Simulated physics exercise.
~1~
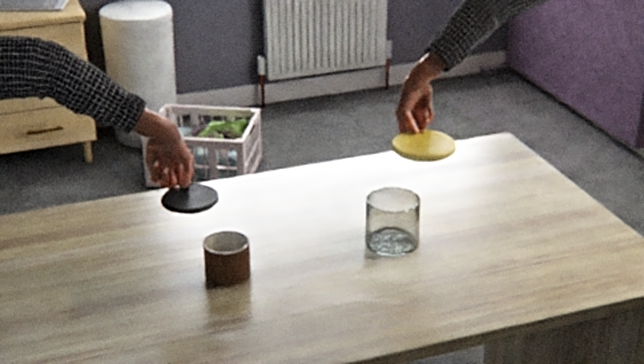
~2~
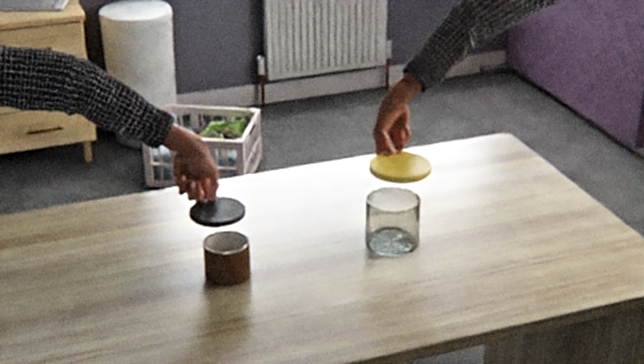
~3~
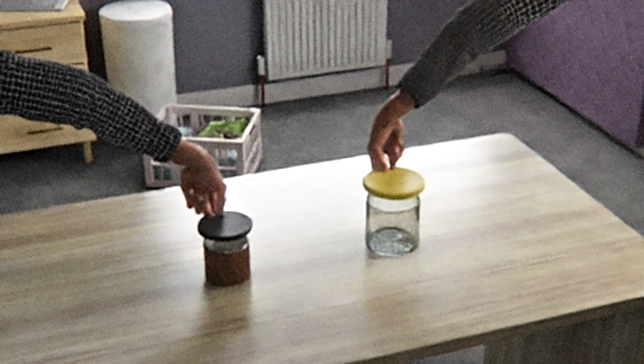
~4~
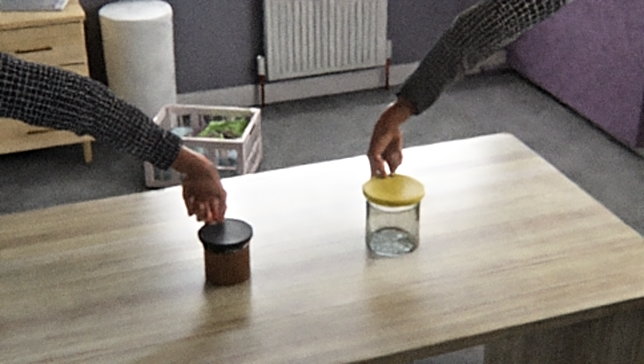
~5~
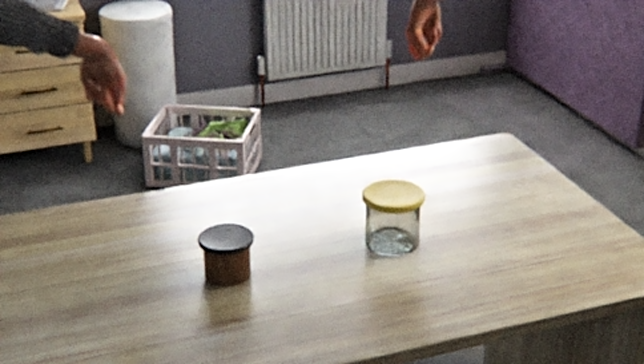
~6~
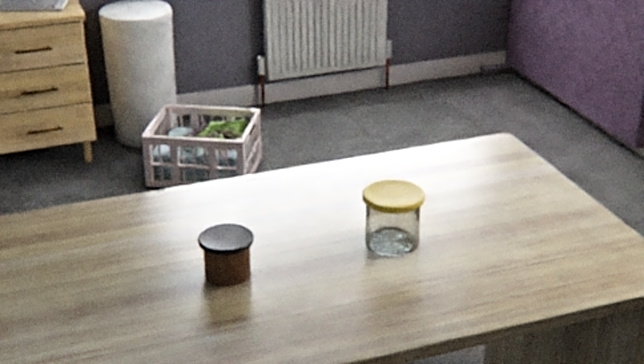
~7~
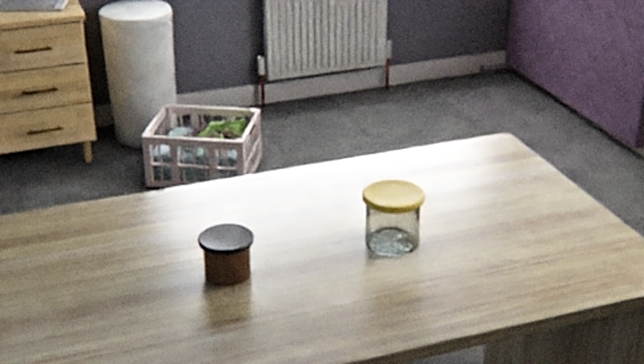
Two hands lower a yellow lid and a black disc onto two containers and withdraw.
